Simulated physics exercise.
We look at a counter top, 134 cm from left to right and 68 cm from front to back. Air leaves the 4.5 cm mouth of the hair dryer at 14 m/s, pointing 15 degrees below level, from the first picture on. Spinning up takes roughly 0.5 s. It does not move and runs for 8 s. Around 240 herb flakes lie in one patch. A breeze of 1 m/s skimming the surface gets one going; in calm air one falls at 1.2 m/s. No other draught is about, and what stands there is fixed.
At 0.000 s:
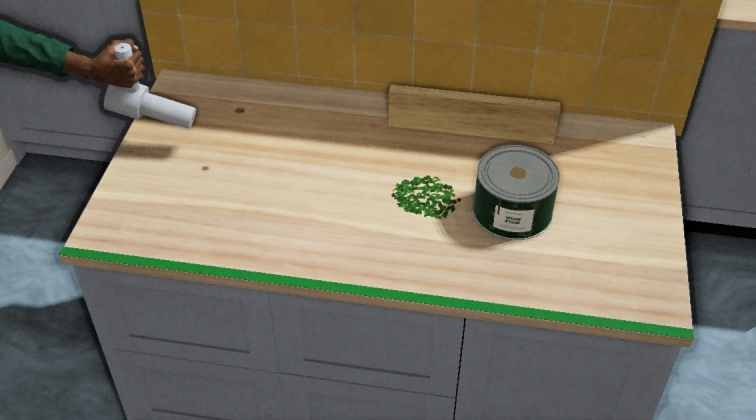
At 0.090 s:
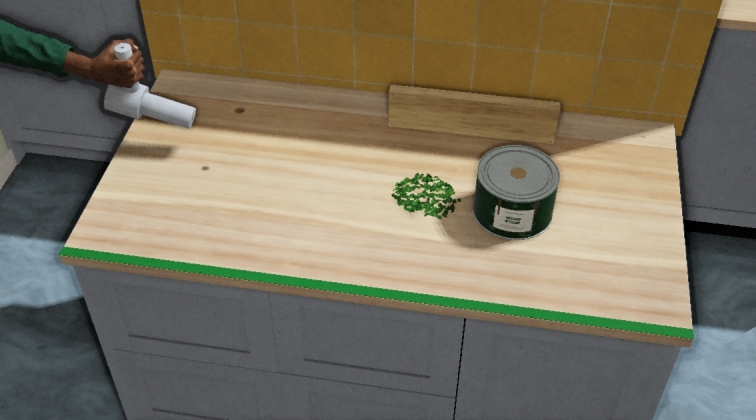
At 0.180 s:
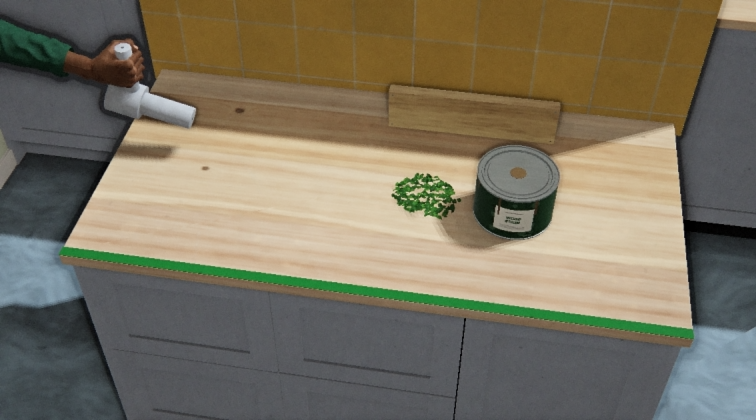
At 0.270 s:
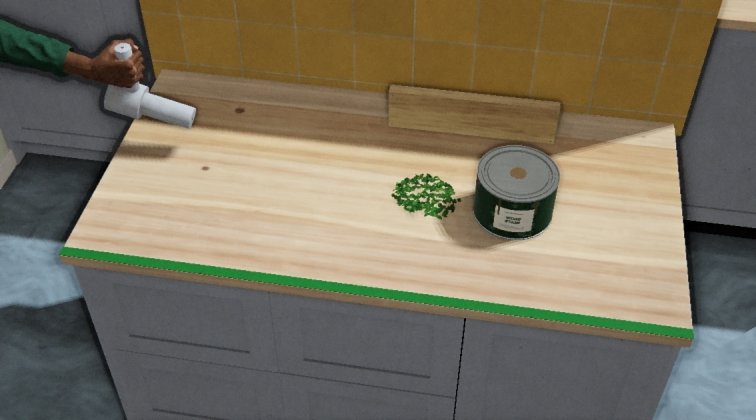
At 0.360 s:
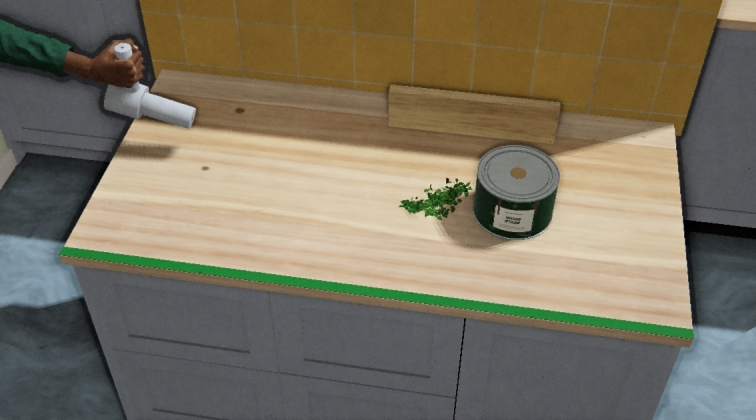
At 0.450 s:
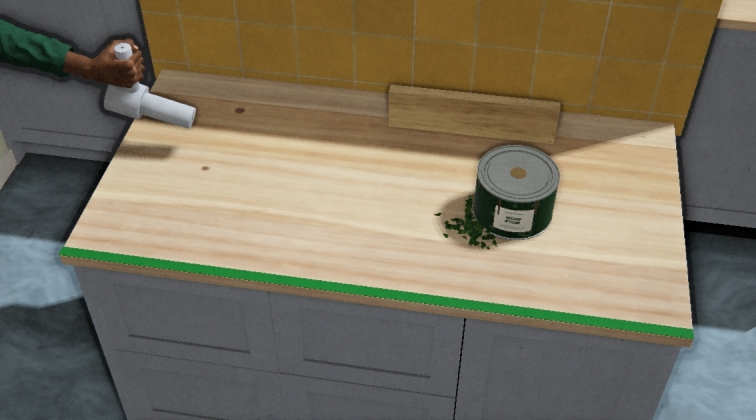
A kitchen counter with a pale wooden top, grey cabinets and yellow wall tiles is seen from above at an angle by a still camera. At left a green-sleeved hand holds a white hair dryer steady, while green flakes lie beside a dark green tin, near a board at the back. The flakes stay still at first, then shift right and gather toward the viewer along the tin's lower left side.
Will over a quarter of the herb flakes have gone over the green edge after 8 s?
Answer: Yes.
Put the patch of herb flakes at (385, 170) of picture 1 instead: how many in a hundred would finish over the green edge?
Then about 30 %.
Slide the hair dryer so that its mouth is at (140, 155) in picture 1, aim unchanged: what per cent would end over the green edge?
Then about 1 %.
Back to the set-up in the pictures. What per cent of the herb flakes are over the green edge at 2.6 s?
Near 80 %.
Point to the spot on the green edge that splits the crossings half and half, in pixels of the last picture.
Around (543, 320).
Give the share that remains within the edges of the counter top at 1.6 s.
About 2 %.
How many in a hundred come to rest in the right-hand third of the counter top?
Some 0 per cent.
After 1.6 s, 4 % are on the move or not yet settled, 79 % are over the green edge.
After 2.6 s, 0 % are on the move or not yet settled, 79 % are over the green edge.
After 4.4 s, 0 % are on the move or not yet settled, 79 % are over the green edge.
After 8.0 s, at the end, 79 % are over the green edge.
